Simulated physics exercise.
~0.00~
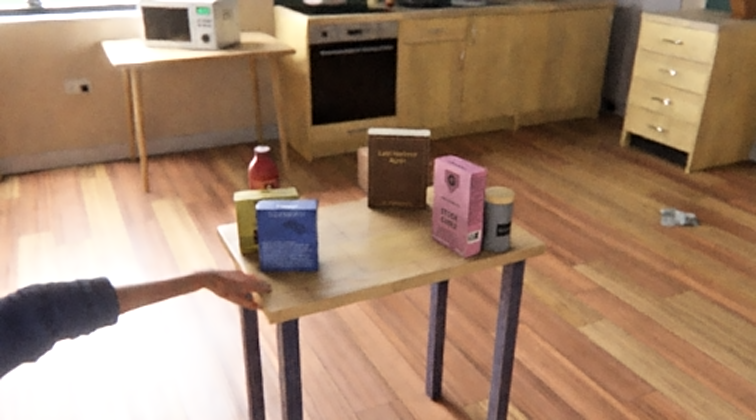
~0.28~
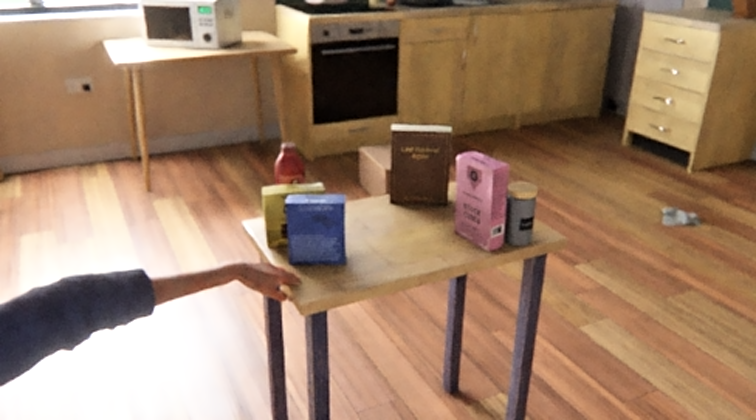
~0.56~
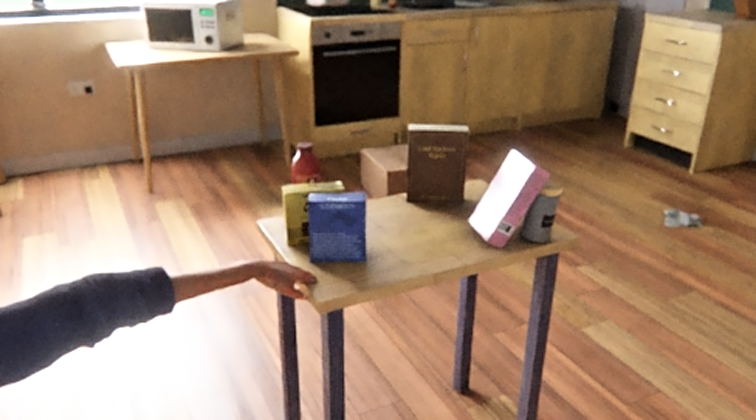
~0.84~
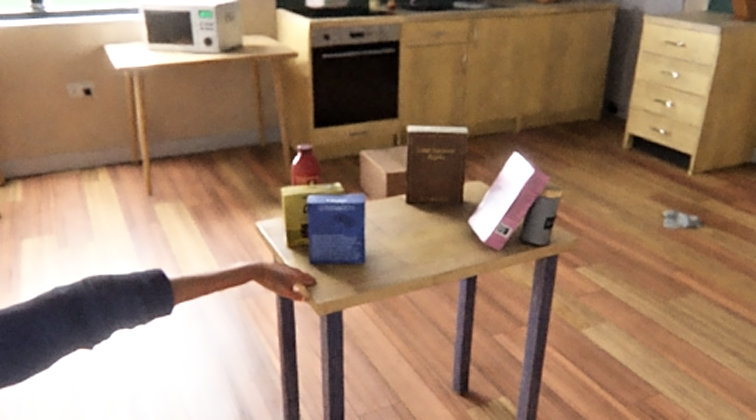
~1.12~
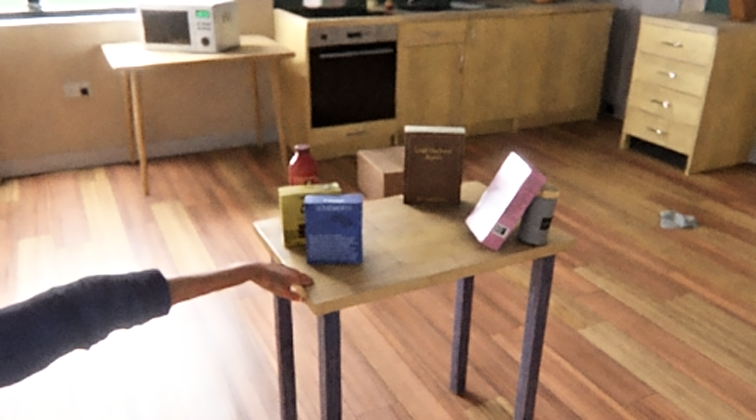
At first, a hand grips the near left corner of a small wooden table holding a brown book, a red bottle, a grey jar and yellow, blue and pink packets, in a room with a kitchen behind. The table slides to the right with everything on it, and the pink packet begins to tilt. As the table comes to a stop, the pink packet tips right against the grey jar, which leans slightly too. The hand stays on the corner. At the end, both are still leaning together, while the book, bottle and other packets remain upright.
